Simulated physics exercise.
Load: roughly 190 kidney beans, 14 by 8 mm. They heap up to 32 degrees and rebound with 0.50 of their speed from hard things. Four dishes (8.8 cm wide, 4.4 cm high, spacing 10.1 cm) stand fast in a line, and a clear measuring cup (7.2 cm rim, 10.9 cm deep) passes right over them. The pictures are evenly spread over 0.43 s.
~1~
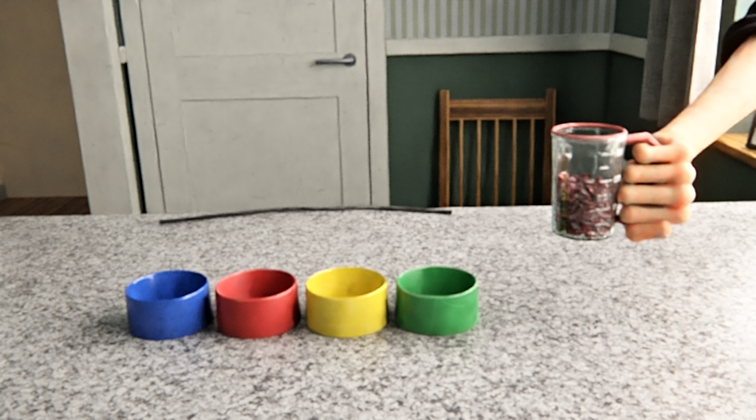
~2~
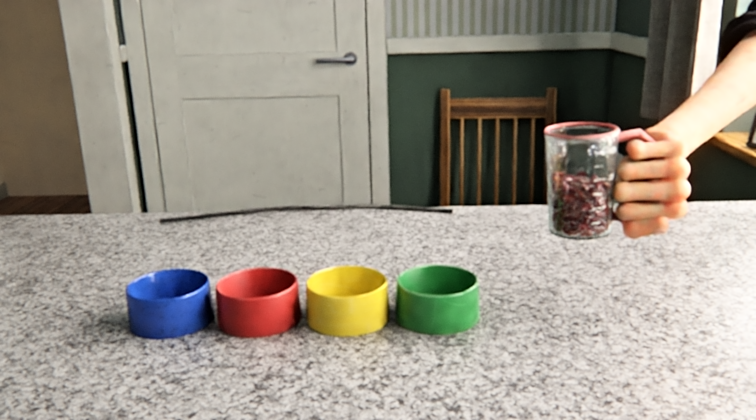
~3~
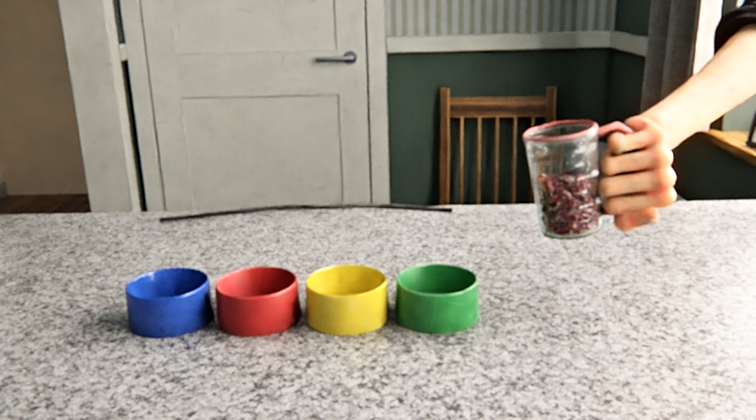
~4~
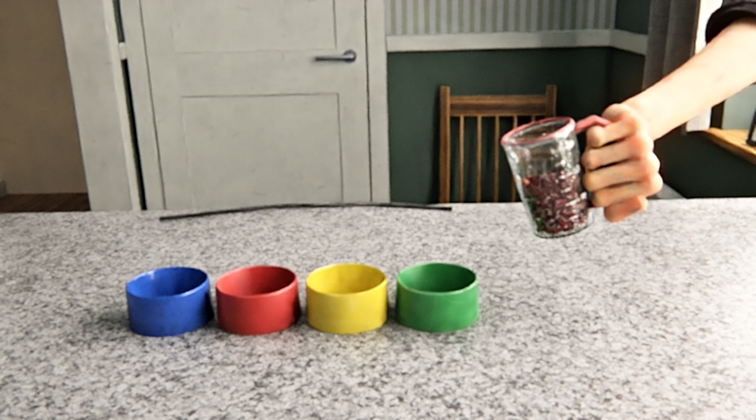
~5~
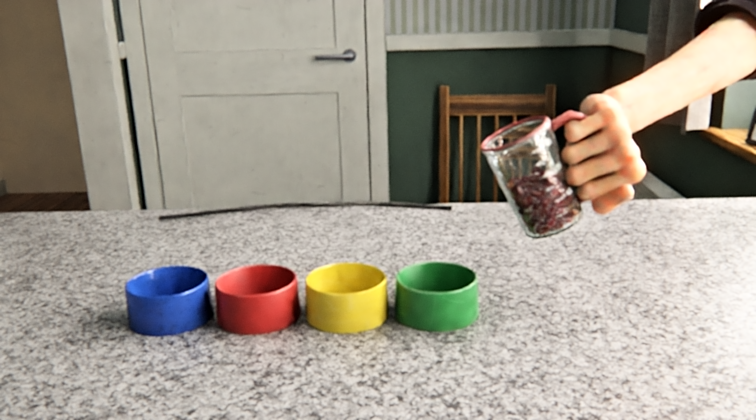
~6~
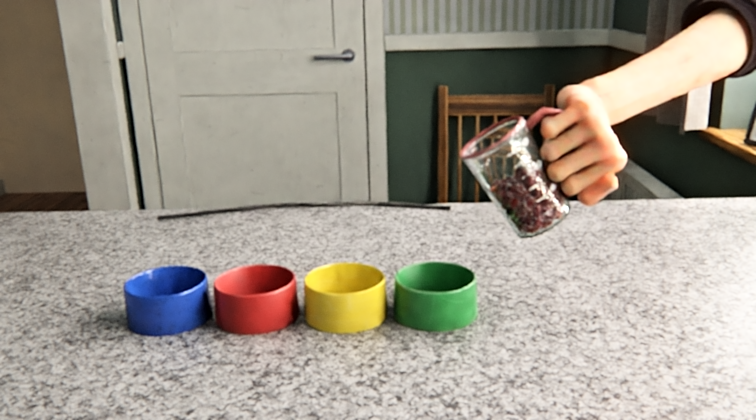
On a speckled counter, a hand moves a clear cup of beans left, tilting it.
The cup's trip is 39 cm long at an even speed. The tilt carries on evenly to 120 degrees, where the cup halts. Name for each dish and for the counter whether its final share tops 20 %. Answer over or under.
Red: Over, blue: Under, green: Under, yellow: Under, counter: Under.
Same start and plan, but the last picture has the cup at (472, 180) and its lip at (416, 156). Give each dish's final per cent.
Red 0, blue 100, green 0, yellow 0.
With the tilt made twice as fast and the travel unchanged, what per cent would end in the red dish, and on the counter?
Then: Red 0, counter 10.
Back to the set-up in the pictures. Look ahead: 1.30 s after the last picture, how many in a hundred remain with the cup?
About 5 per cent.
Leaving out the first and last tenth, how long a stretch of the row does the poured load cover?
About 7 cm.
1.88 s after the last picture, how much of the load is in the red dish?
About 80 per cent by then.
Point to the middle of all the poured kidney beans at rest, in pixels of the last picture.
At about (246, 301).
Then, 0.78 s after the last picture, tilt 100 degrees; cup holds 100 %.
Then, 1.30 s after the last picture, tilt 120 degrees; cup holds 5 %, red 85 %.
Then, 1.88 s after the last picture, tilt 120 degrees; cup holds 0 %, red 80 %, blue 5 %.
In the end, red 80 %, blue 5 %, green 0 %, yellow 0 %, counter 10 %.
